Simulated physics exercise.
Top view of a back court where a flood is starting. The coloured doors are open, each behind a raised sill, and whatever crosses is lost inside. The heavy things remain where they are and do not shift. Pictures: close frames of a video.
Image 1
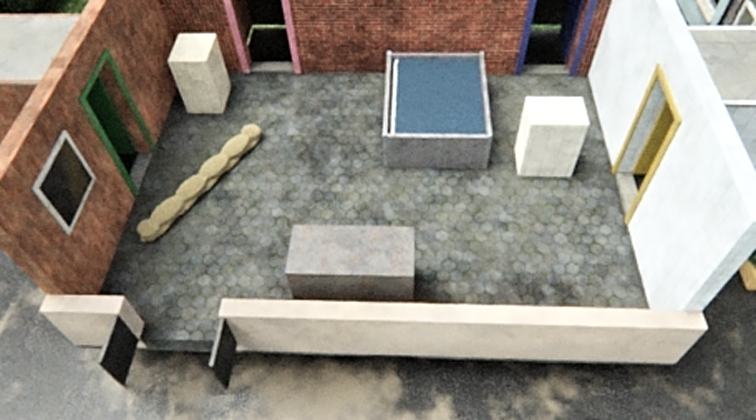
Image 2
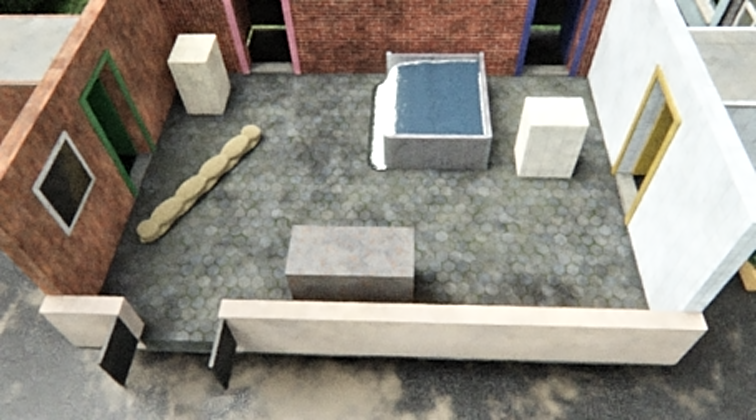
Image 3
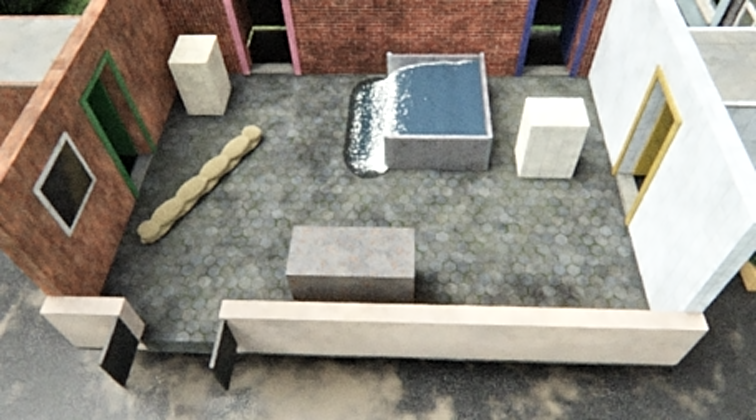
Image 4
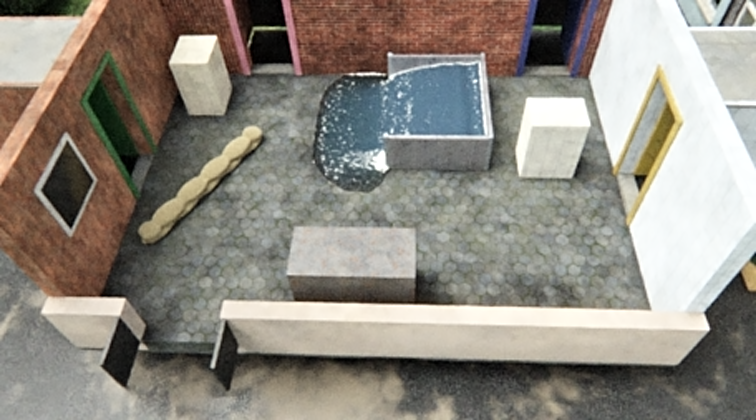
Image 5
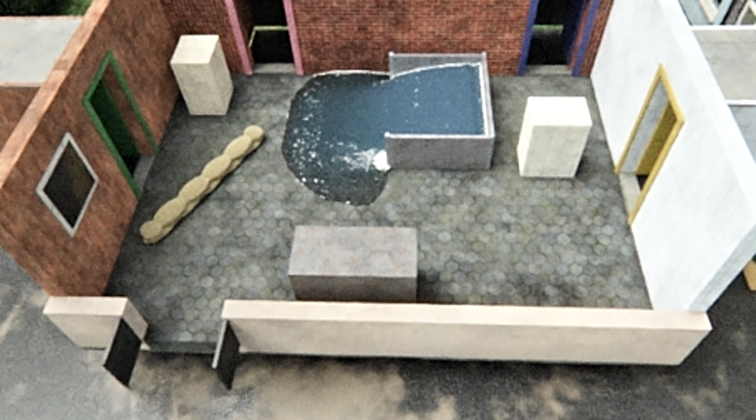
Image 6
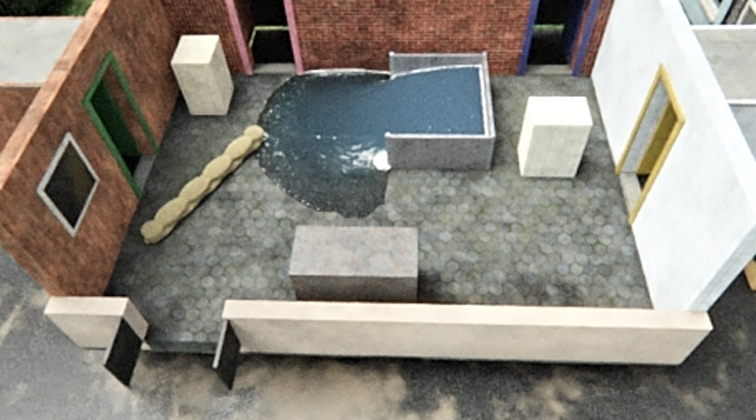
A paved back court is seen from high above, walled in red brick on the left and back and white on the right, with a low pale wall in front. Green, pink, blue and yellow doorframes surround a grey tank of blue water, two cream blocks, a grey block and a twisted tan roll. Water pours from the tank's left side and spreads leftward and forward across the paving, reaching the roll's upper end.
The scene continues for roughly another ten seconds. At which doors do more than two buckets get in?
In the end the blue door is going to stay inside the allowance, the green door is going to overshoot the allowance, the yellow door is going to stay inside the allowance, the pink door is going to overshoot the allowance.
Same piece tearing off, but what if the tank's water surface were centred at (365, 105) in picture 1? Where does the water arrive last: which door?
Last of all, the yellow-painted one.
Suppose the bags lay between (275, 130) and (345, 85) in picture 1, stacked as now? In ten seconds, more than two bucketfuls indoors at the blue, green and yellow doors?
Note: Blue stays within bounds; green breaks the threshold; yellow stays within bounds.
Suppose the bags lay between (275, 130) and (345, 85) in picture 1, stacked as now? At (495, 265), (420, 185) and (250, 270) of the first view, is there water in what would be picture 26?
Spot one: Still bare; spot two: Still bare; spot three: Drenched.
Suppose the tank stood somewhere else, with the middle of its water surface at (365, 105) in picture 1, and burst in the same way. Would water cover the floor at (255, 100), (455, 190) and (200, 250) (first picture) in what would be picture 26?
First spot swamped, second bare, third swamped.
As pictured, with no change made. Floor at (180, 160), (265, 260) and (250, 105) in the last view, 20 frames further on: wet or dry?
In that order the points end up soaked, soaked and soaked.
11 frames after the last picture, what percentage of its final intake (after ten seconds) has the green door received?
By my reckoning, 0 percent.
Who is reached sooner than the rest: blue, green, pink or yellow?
I choose the one in pink.
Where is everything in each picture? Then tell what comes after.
In the first frame, still water in the water tank at (436, 96).
In the second frame, the front is at (376, 166), out from the gap at (389, 115).
In the third frame, water pours out at (390, 117) and has run to (366, 175).
In the fourth frame, water pours out at (390, 118) and has run to (348, 186).
In the fifth frame, water pours out at (392, 118) and has run to (292, 163).
In the sixth frame, water pours out at (392, 118) and has run to (259, 154).
A moment on, water covers 30 % of the floor; the blue door not reached, the green door not reached, the yellow door not reached, the pink door wet at the sill, nothing in.
Next, water covers 40 % of the floor; the blue door not reached, the green door wet at the sill, nothing in, the yellow door not reached, the pink door under two buckets in.
Then, water covers 50 % of the floor; the blue door not reached, the green door under two buckets in, the yellow door not reached, the pink door over two buckets in.
Later, water covers 55 % of the floor; the blue door not reached, the green door over two buckets in, the yellow door not reached, the pink door far over two buckets in.
In the end, water covers 75 % of the floor; the blue door wet at the sill, nothing in, the green door far over two buckets in, the yellow door not reached, the pink door far over two buckets in.
